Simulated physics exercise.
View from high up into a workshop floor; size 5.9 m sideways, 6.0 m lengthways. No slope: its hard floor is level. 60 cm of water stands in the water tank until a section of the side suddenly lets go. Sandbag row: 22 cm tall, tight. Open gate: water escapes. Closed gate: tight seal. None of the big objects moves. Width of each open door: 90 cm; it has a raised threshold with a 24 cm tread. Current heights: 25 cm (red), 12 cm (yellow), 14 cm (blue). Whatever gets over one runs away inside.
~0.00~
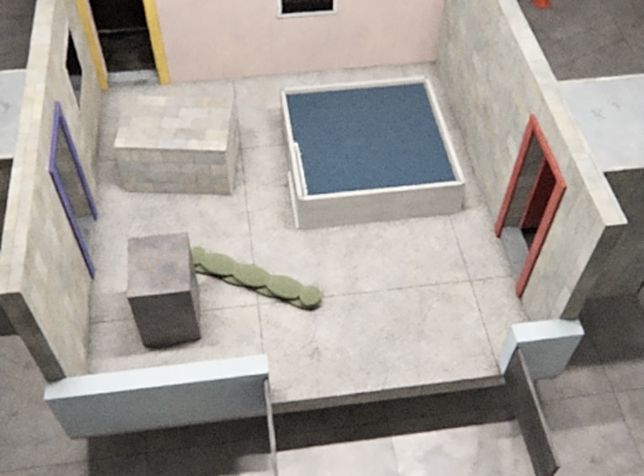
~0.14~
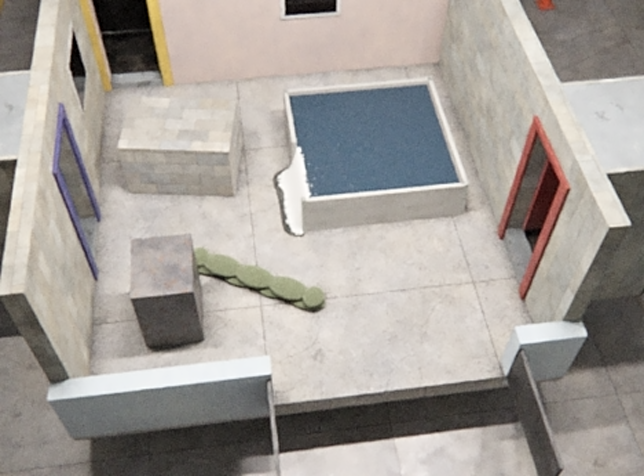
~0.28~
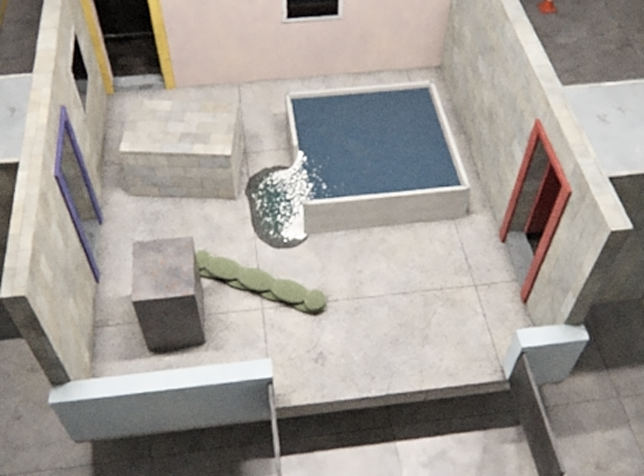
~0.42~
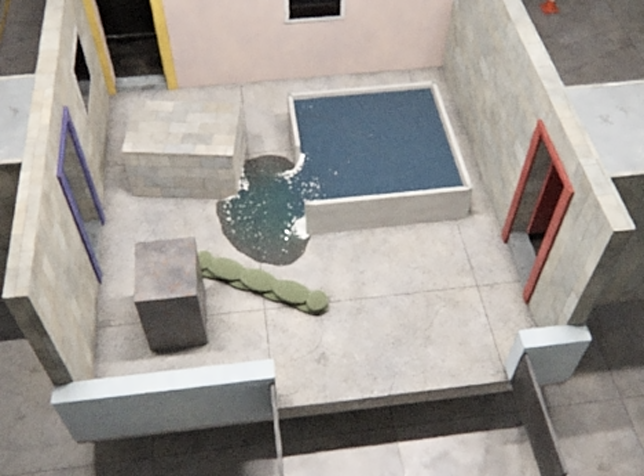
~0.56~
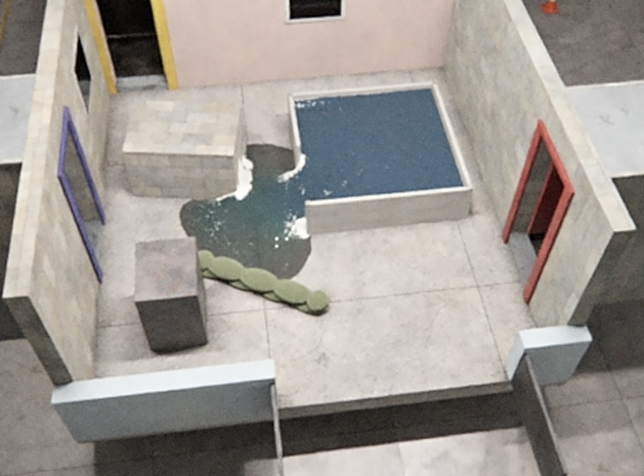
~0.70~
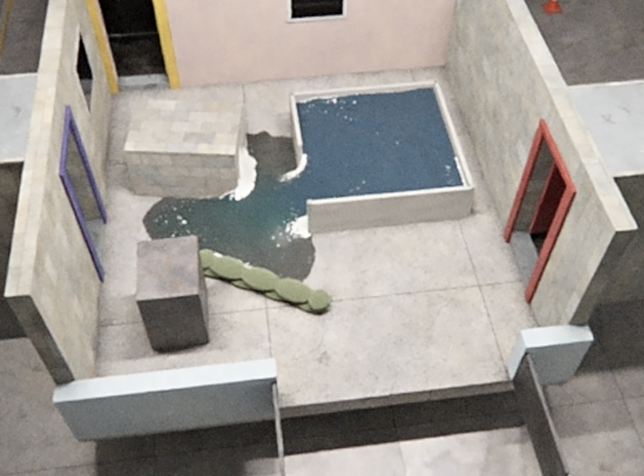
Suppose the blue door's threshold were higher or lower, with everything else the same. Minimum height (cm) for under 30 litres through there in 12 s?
Roughly 29 cm.
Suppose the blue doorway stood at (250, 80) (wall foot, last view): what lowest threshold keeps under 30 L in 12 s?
You'd want it roughly 9.0 cm high.
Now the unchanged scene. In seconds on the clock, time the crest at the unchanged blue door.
The depth peaks at about 2.0 seconds.
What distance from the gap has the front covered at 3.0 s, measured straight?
Distance from gap: Approx. 4.4 m.
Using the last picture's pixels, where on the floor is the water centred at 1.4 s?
(339, 181), roughly.
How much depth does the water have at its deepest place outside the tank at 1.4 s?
Roughly 37 cm.
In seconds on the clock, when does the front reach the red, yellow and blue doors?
It arrives at the red door at 4.0 s, the yellow door at 3.0 s and the blue door at 0.9 s.
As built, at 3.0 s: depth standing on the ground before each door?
Lab note, cm: Red 0; yellow 3; blue 30.
After 1.4 s water covers 25 % of the floor, deepest (37 cm) near (249, 199); 25 cm at the blue door, 13 litres in over its 14 cm threshold.
After 3.0 s water covers 55 % of the floor, deepest (32 cm) near (104, 241); 30 cm at the blue door, 193 litres in over its 14 cm threshold.
After 12.0 s water covers 95 % of the floor, deepest (14 cm) near (463, 171); 9 cm at the blue door, 314 litres in over its 14 cm threshold.
At the blue door as built, the water arrived by 1.0 s and peaked near 34 cm at 2.0 s.
Run again over the same 12 s with other heights there, 57 litres in over 25.5 cm, 5 litres over 34.5 cm. The limit of 30 litres is kept from about 29 cm up.
